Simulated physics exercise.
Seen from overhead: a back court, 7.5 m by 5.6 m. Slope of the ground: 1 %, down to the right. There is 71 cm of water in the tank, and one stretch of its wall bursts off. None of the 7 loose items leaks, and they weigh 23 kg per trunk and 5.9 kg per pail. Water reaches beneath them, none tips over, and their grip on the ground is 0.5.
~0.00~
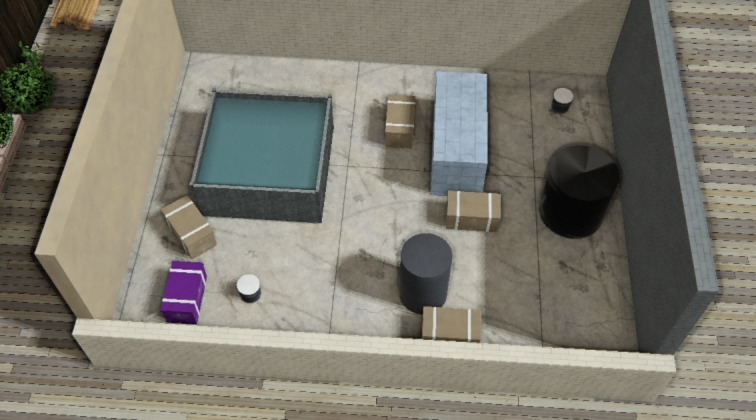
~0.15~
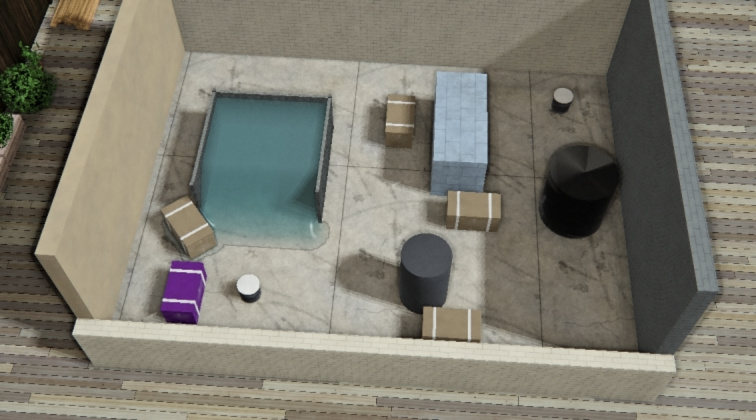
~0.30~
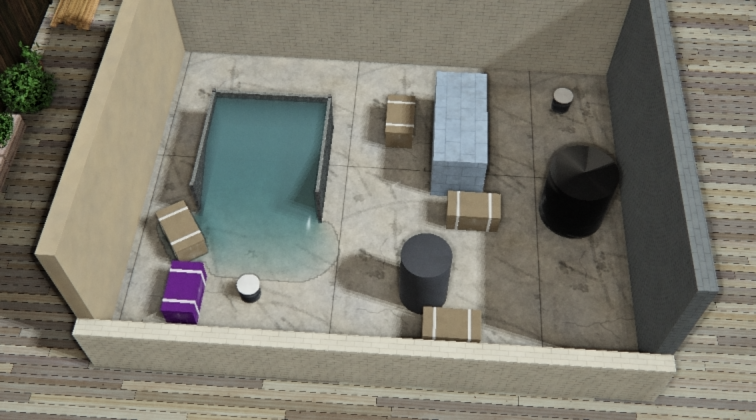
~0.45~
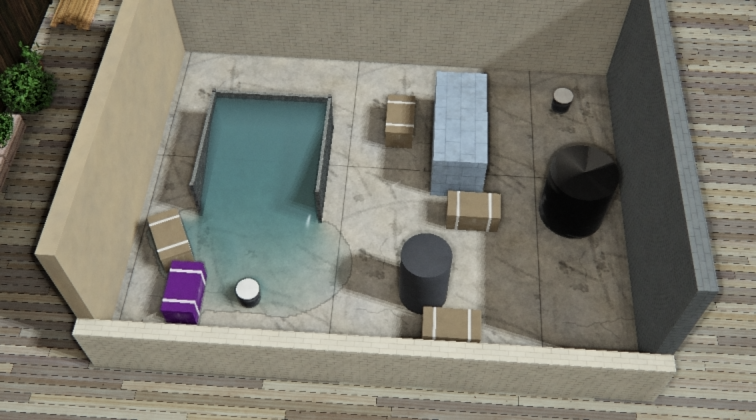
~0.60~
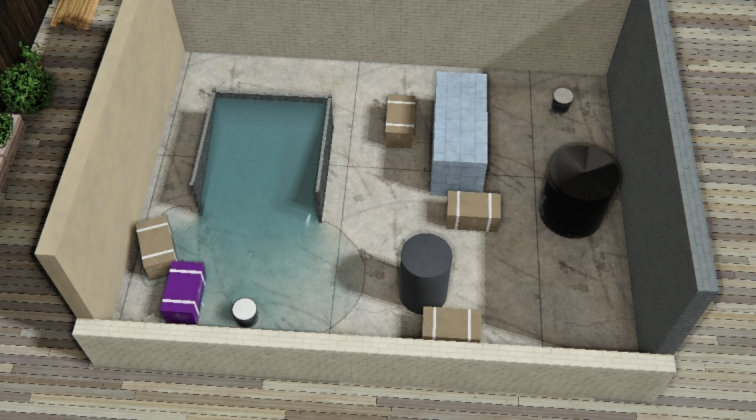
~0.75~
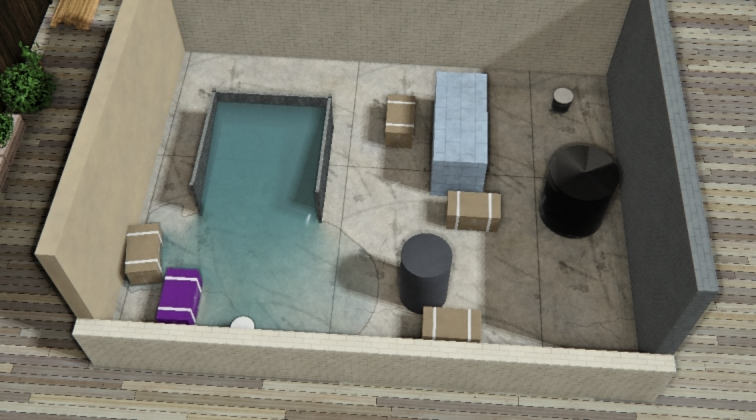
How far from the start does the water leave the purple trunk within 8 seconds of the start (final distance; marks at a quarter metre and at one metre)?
Result: A long way off.
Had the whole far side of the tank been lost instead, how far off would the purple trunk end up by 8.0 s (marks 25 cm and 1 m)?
The answer: The purple trunk is taken far off.
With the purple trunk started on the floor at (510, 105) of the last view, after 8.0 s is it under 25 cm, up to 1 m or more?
It goes a modest distance.
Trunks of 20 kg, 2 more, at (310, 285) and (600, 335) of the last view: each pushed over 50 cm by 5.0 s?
Lab note - in order: Above threshold / above threshold.
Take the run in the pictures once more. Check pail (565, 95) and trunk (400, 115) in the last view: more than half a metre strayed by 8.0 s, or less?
The first never reached the threshold, and the second never reached the threshold.
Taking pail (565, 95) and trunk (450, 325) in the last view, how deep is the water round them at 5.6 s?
Roughly 3 and 15 cm.
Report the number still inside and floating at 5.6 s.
Then: 3.
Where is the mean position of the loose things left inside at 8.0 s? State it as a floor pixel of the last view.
Somewhere near (416, 150).
After 1.6 s the purple trunk is near (154, 296), 0.4 m from its start, afloat; 2 afloat.
After 3.6 s the purple trunk is near (168, 209), 1.3 m from its start, afloat; 2 afloat.
After 5.6 s the purple trunk is near (189, 106), 3.3 m from its start, aground; 3 afloat.
After 8.0 s the purple trunk is near (216, 67), 4.2 m from its start, aground; 4 afloat.
